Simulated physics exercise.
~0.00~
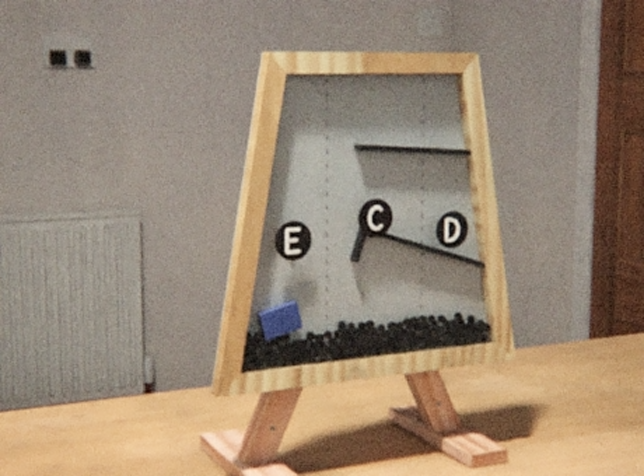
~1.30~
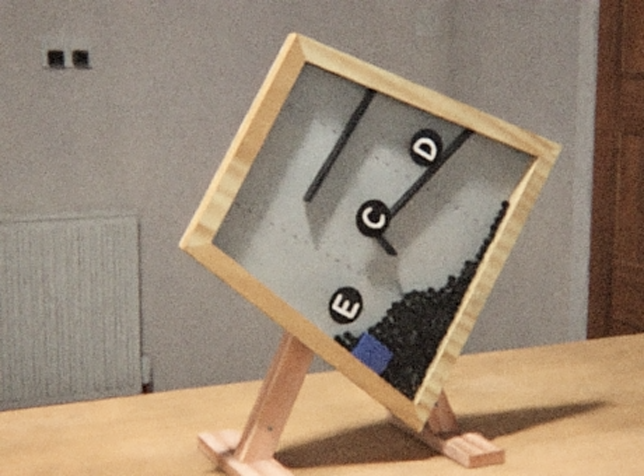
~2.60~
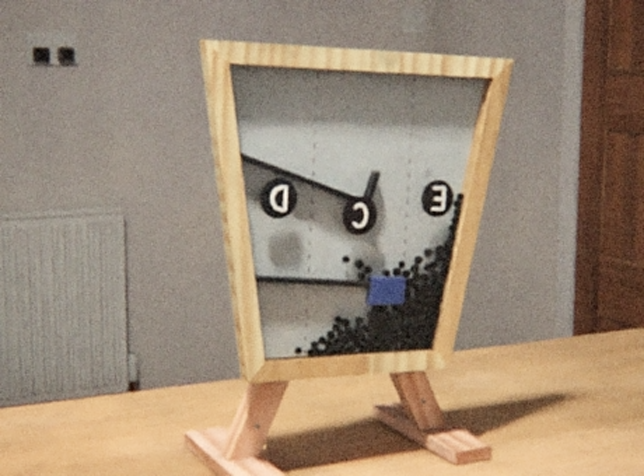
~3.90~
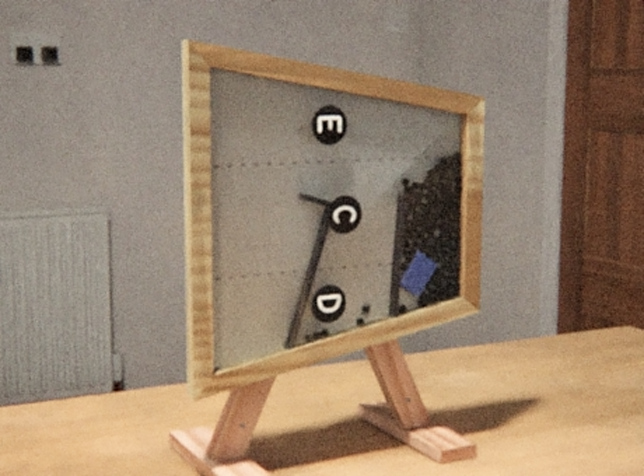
A wooden-framed box with a clear front stands on splayed wooden legs on a table, seen from the front in a room with a grey wall, a white radiator at left and a brown door at right. Black beads cover its floor, with a blue block on them at lower left, below the letters E, C and D. The box tilts anticlockwise, and the beads and block slide into the lower corner near E. It turns on until upside down, beads heaped at right. Finally it stands on its side, E uppermost, with beads packed at right and the block beside D.
